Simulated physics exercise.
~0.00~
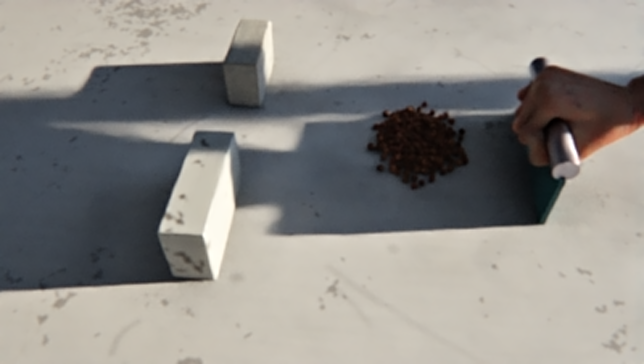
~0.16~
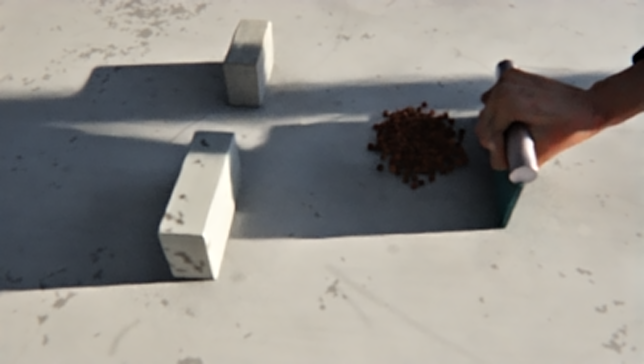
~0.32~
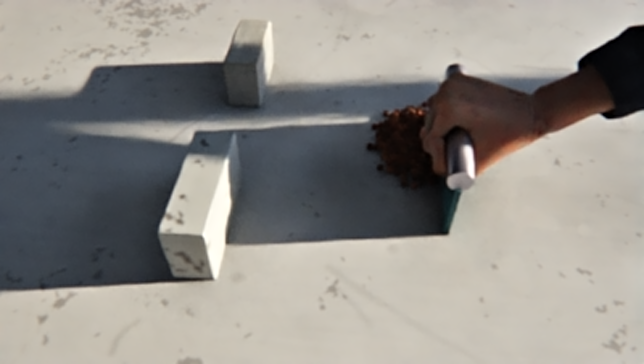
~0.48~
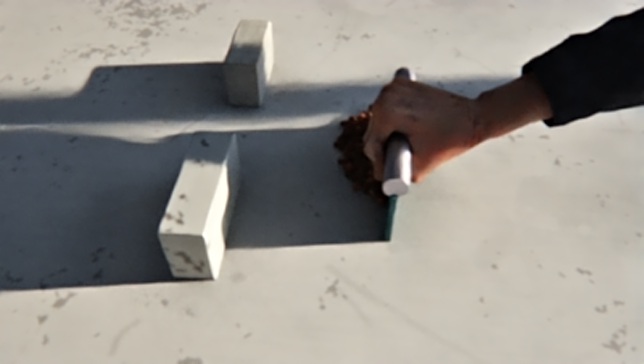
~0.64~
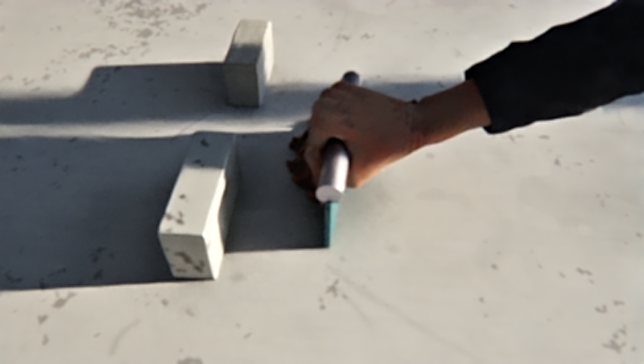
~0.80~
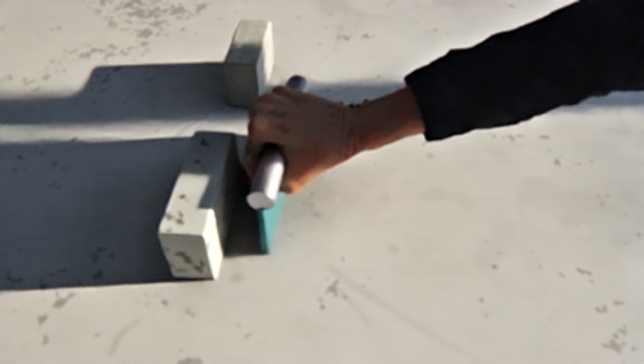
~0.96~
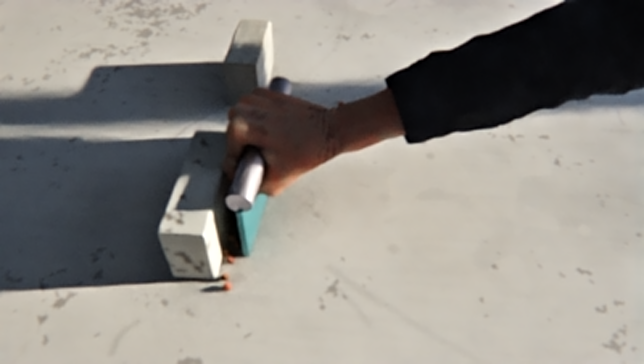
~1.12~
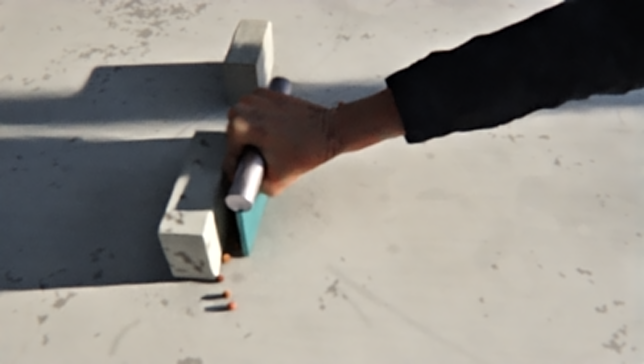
A hand in a dark sleeve pushes a teal-bladed scraper left across a pale surface, sweeping a pile of reddish-brown pellets toward two upright blocks, and stops close to the nearer one, most pellets hidden and held before the blocks while a few spill out near its base.
